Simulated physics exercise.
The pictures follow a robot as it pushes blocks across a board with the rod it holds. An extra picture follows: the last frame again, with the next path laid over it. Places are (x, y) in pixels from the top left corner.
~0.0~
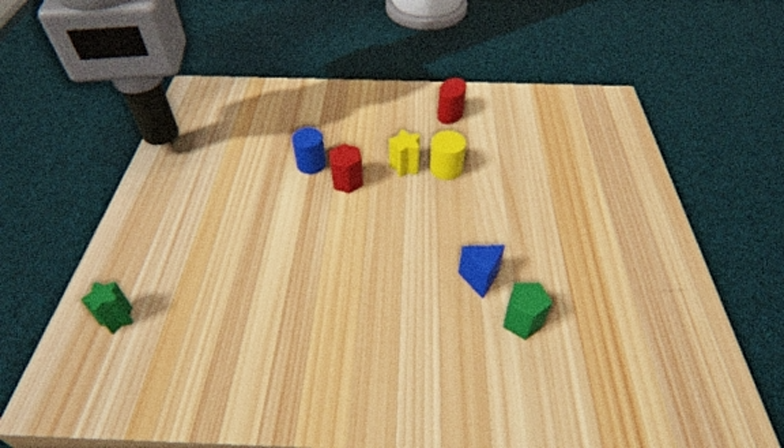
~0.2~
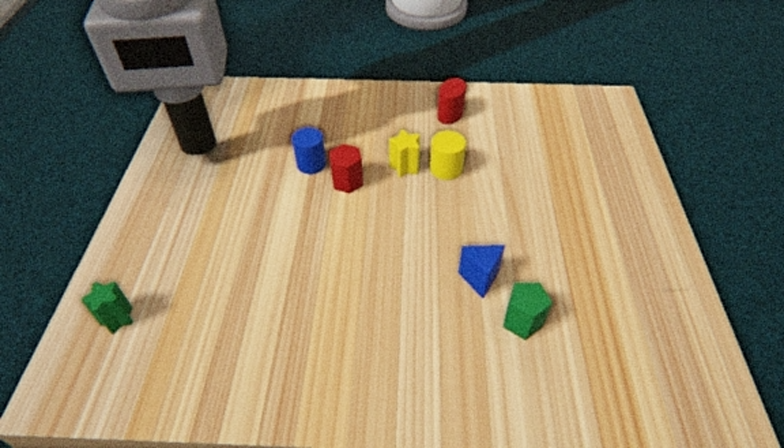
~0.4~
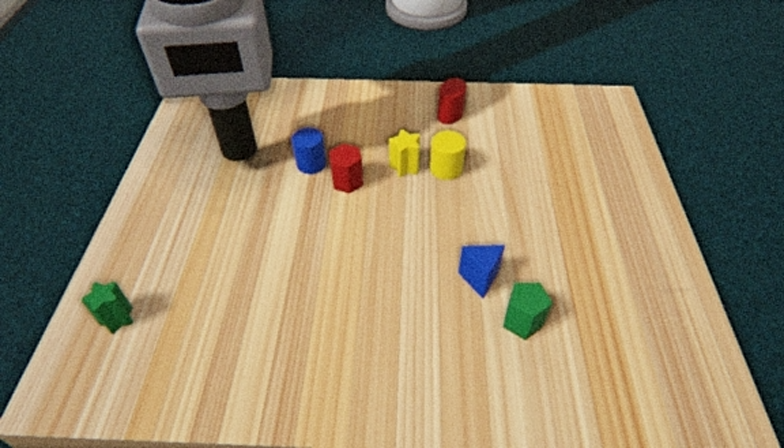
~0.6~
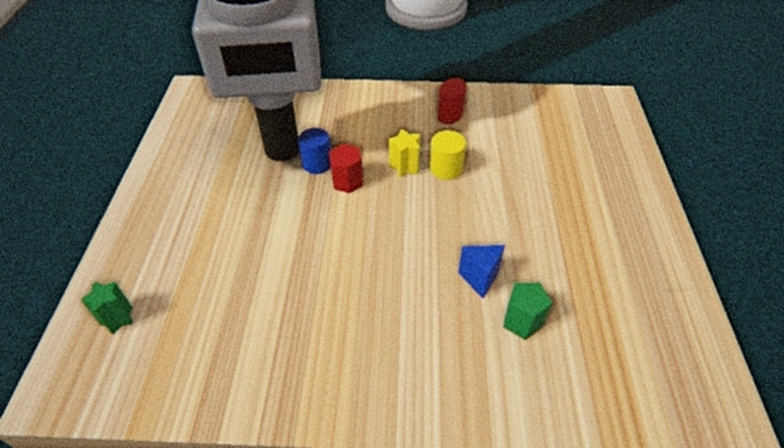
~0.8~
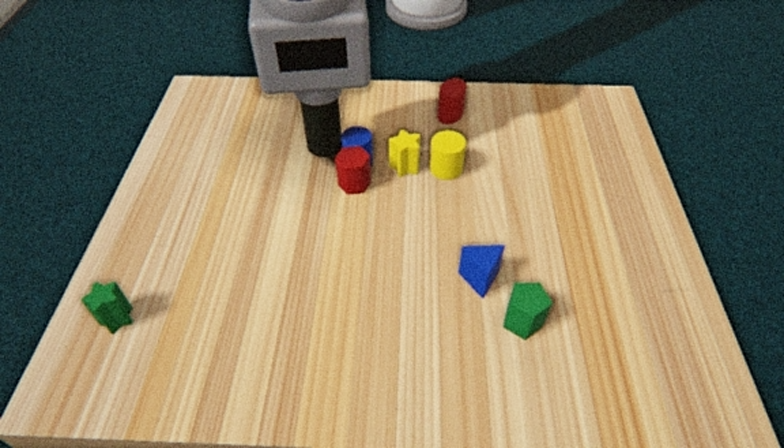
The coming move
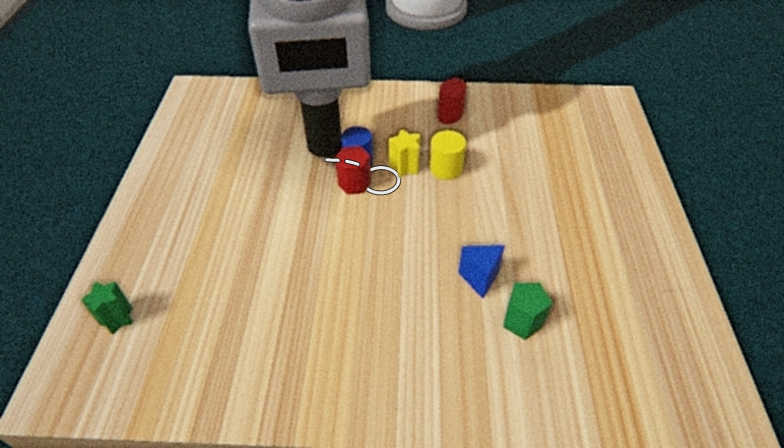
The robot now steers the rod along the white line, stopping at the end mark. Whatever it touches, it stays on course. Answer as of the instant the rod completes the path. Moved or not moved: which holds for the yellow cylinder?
It is shifted.
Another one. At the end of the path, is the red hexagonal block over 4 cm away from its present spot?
No, it doesn't check out.
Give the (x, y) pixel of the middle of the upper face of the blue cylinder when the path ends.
Located at (414, 148).
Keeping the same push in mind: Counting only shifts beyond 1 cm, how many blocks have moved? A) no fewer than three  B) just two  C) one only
A
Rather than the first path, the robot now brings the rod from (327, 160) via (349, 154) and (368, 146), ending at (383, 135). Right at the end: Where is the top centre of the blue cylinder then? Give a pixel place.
The middle of its upper face should be somewhere near (393, 132).
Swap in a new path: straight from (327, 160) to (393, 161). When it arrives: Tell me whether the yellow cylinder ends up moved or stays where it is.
It is moved off its spot.
The drawn path runs from (327, 160) through (348, 162) and (367, 168) to (381, 180).
The first path, step by step. Halfway along, rod (358, 150); red hexagonal block (357, 160), turned 15° clockwise; blue cylinder (391, 139); yellow star-shaped block (423, 142); yellow cylinder (452, 142).
At the end, rod (381, 166); red hexagonal block (366, 176), turned 70° clockwise; blue cylinder (414, 148); yellow star-shaped block (446, 143); yellow cylinder (475, 141).
